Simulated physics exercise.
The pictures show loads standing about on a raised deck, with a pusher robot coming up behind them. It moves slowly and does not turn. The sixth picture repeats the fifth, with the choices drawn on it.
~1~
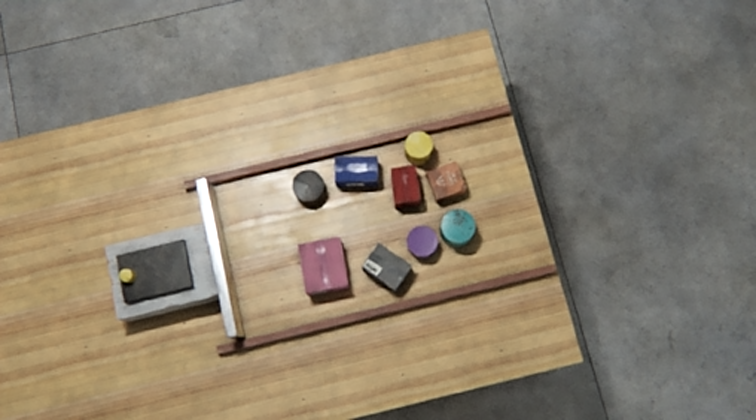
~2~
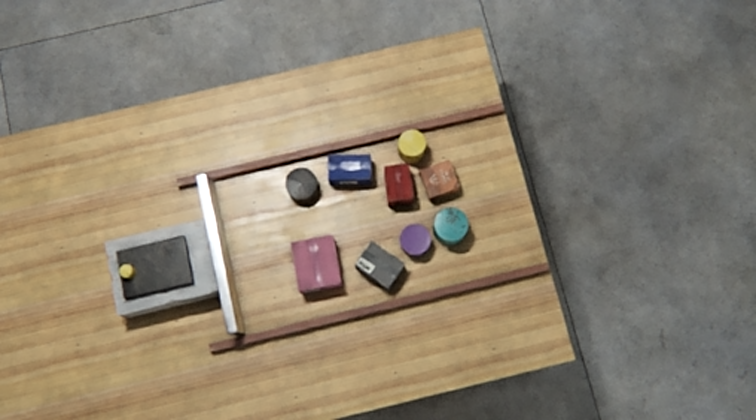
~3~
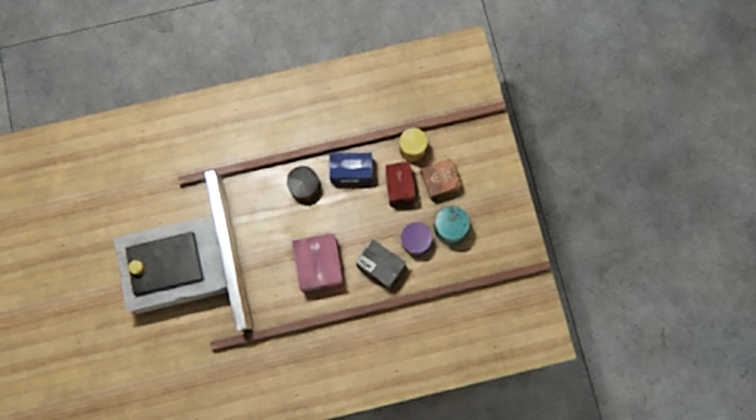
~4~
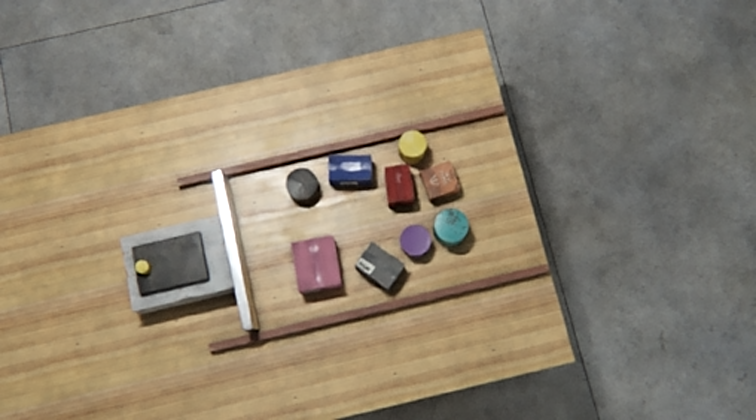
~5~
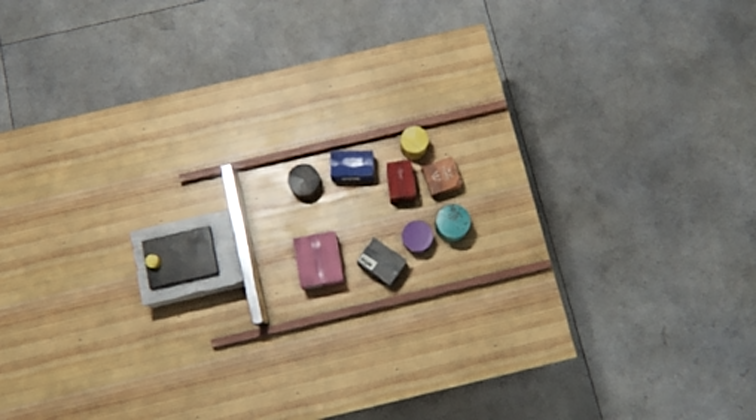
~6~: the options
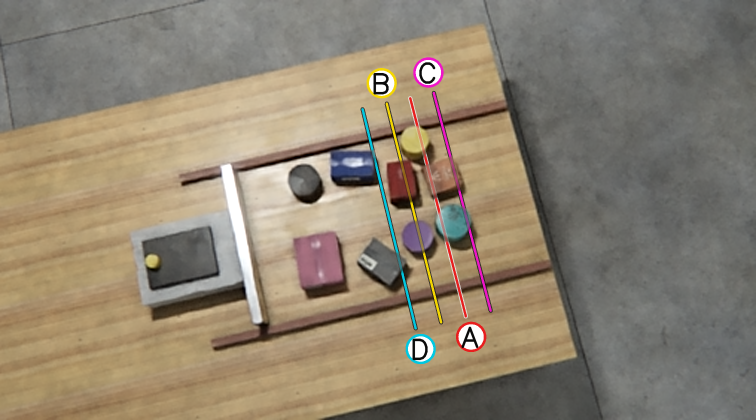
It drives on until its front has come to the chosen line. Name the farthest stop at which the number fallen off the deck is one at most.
It can go as far as A.
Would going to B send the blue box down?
No.
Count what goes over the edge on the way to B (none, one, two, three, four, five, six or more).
The count is none.
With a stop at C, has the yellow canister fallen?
Yes.
On the marked copy, A at (437, 204); B at (413, 210); C at (461, 199); D at (388, 216).
With A. Early on, robot (256, 239); blue box (360, 165); black canister (324, 178).
Further on, robot (326, 223); turquoise canister (477, 209); yellow canister (456, 131).
At the end, robot (380, 210); yellow canister (507, 119); turquoise canister (521, 189); none fallen.
As for the rest, B is within the limit but short; C drops two; D is within the limit but short.
